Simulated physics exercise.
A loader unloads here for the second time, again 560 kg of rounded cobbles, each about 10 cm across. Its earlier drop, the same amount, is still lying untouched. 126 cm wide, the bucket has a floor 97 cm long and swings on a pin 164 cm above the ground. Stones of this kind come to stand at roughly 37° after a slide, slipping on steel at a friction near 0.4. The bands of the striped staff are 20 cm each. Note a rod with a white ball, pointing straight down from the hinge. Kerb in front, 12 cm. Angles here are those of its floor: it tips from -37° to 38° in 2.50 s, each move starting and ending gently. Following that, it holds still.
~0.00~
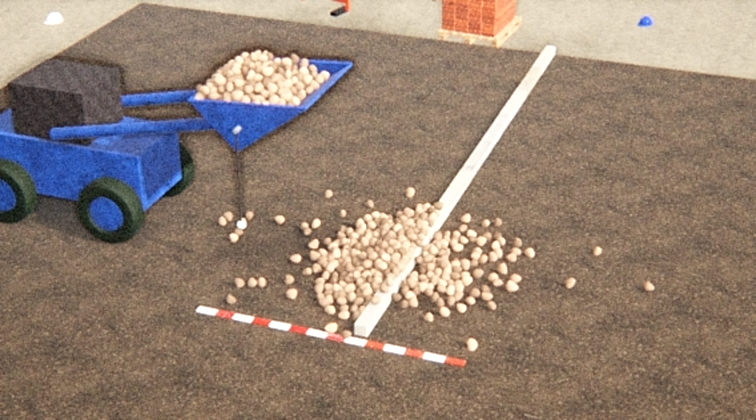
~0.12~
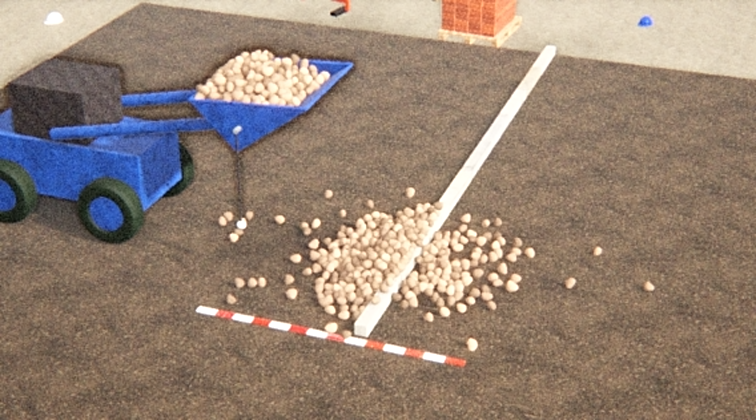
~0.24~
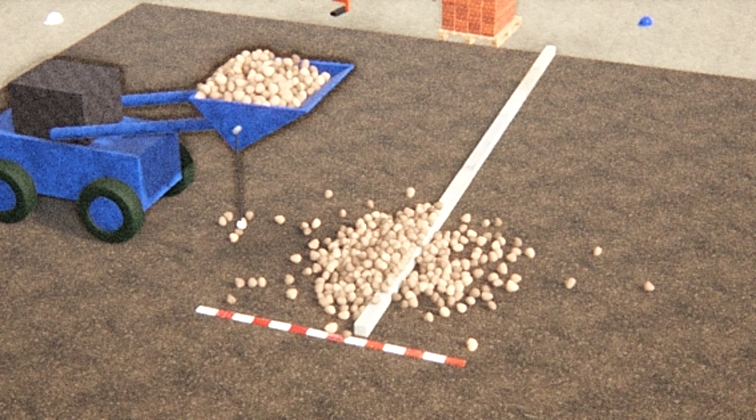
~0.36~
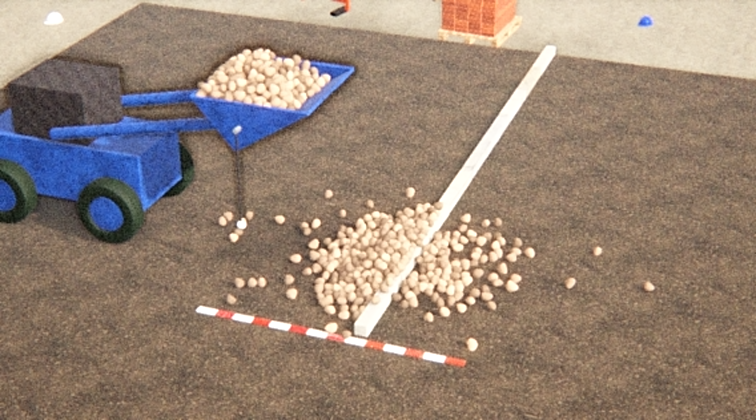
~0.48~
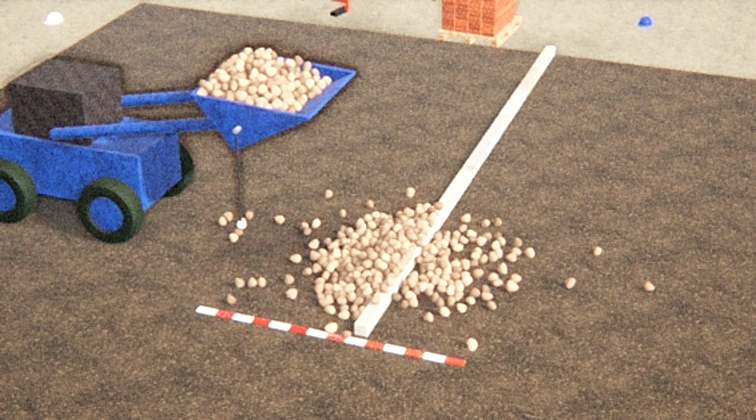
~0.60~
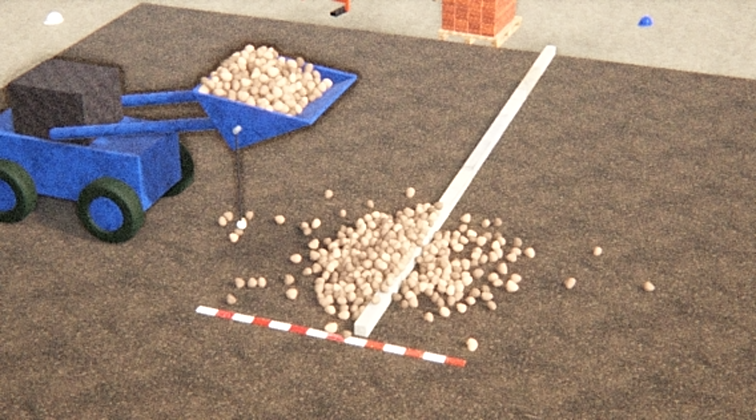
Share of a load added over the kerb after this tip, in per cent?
Some 5 %.
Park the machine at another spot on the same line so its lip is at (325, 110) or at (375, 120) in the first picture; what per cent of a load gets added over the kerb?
Near 20 per cent from the first place, 90 from the second.
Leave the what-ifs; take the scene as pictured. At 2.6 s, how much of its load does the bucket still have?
Roughly 15 per cent of its load.
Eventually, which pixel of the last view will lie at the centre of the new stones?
Their middle rests near (355, 243).
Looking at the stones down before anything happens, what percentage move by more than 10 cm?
I'd put it at about 10 per cent.
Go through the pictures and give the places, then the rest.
In the first frame, lip at (305, 109), floor tilted -37°, highest stones at (260, 61). The earlier load is highest near (389, 243), 26 cm above ground level, 75 % on this side of the kerb, 26 % over the kerb.
In the second frame, lip at (306, 109), floor tilted -36°, highest stones at (260, 61); the stones move at 0.0 m/s on average.
In the third frame, lip at (307, 111), floor tilted -35°, highest stones at (256, 61); the stones move at 0.1 m/s on average.
In the fourth frame, the bucket is at -33°, its lip at (308, 114); the top of the load is at (251, 61); the stones move at 0.1 m/s on average.
In the fifth frame, lip at (309, 118), floor tilted -30°, highest stones at (251, 60); the stones move at 0.1 m/s on average.
In the sixth frame, lip at (310, 123), floor tilted -26°, highest stones at (249, 59); the stones move at 0.1 m/s on average.
After 1.9 s the floor is at 26°; in per cent of one load, 88 in the bucket, 87 on this side of the kerb, 26 over the kerb; the foremost stones are at (543, 285).
After 2.6 s the floor is at 38°; in per cent of one load, 14 in the bucket, 161 on this side of the kerb, 26 over the kerb; the foremost stones are at (543, 285).
After 3.0 s the floor is at 38°; in per cent of one load, 0 in the bucket, 173 on this side of the kerb, 28 over the kerb; the foremost stones are at (543, 285).
After 5.8 s the floor is at 38°; in per cent of one load, 0 in the bucket, 171 on this side of the kerb, 31 over the kerb; the foremost stones are at (543, 285). Net gain over the kerb, 5.
